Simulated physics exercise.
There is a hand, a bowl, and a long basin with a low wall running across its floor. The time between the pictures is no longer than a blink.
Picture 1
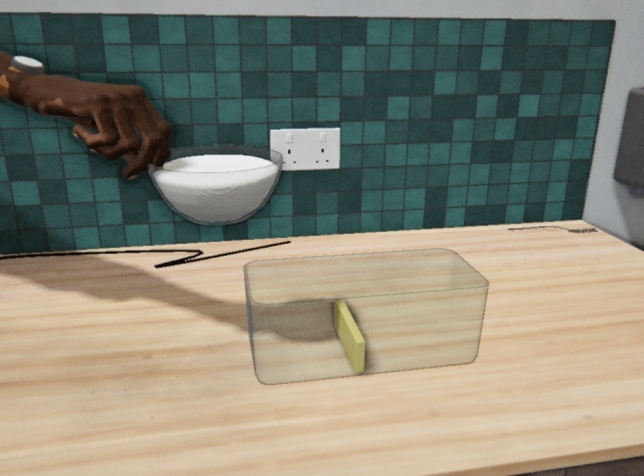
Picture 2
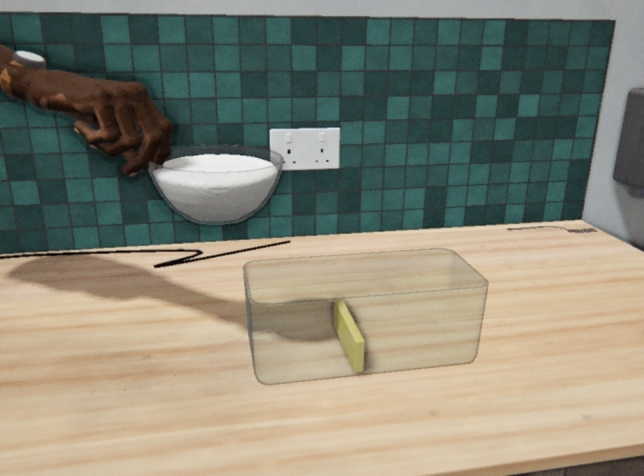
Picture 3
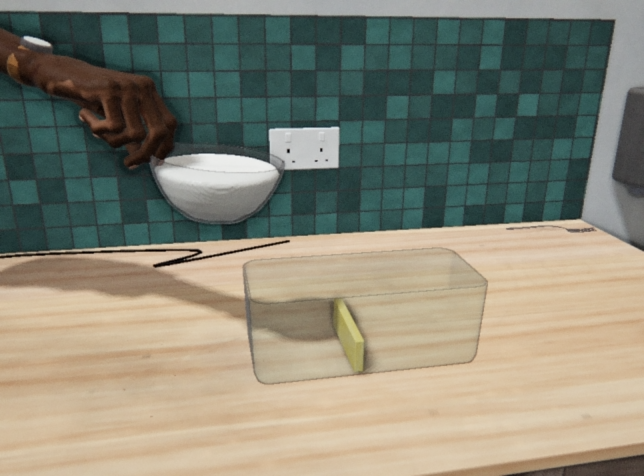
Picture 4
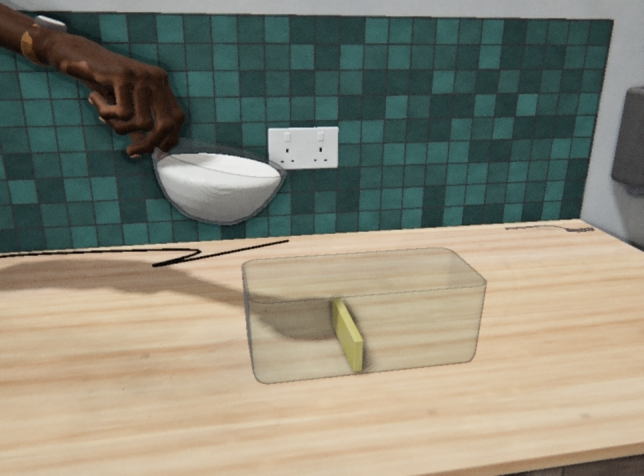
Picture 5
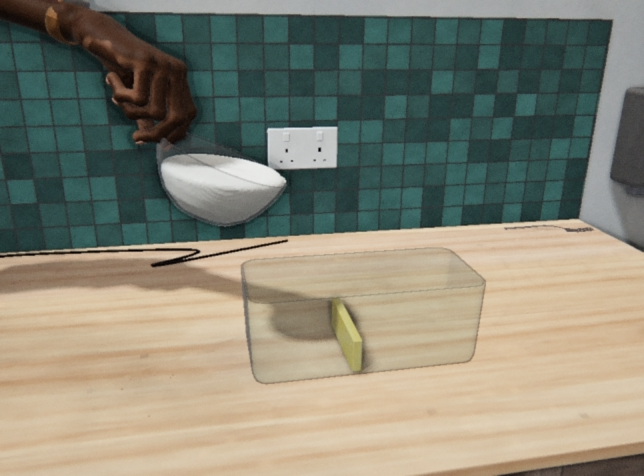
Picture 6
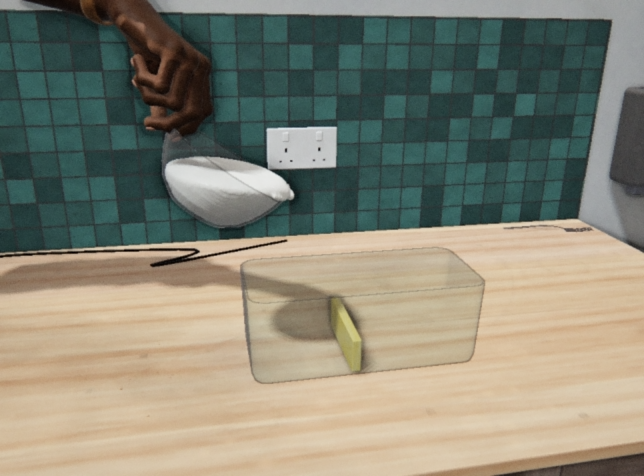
A dark-skinned hand at the upper left holds a clear bowl of white liquid by its rim and tilts it to the right, slowly at first, then more steeply. Behind it are teal wall tiles and a white double socket, while below, on a pale wooden counter seen from slightly above, sits a long transparent basin with a low yellow-green divider. The hand rises as the liquid shifts to the bowl's lowered right rim, and the view stays nearly still.
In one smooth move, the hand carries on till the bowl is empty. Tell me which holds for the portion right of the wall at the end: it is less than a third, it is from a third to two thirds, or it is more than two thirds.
It is less than a third.
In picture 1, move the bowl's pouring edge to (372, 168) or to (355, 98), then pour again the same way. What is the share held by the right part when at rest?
Estimate: 80 per cent, then 80 per cent.
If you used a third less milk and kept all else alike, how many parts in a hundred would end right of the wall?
10 per cent.
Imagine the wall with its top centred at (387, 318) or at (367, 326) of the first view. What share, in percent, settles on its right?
My guess is some 15 percent the first time and some 30 percent the second.
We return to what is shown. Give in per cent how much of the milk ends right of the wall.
Roughly 20 %.
A moment on, the bowl is tipped right over and 6 per cent is still to pour, 65 is left of the wall and 0 right of it.
Next, the bowl is tipped right over and 0 per cent is still to pour, 78 is left of the wall and 7 right of it.
Then the bowl is tipped right over and 0 per cent is still to pour, 70 is left of the wall and 20 right of it.
Later the bowl is tipped right over and 0 per cent is still to pour, 70 is left of the wall and 20 right of it.
Finally, 69 per cent lies left of the wall, 21 right of it and 10 outside.
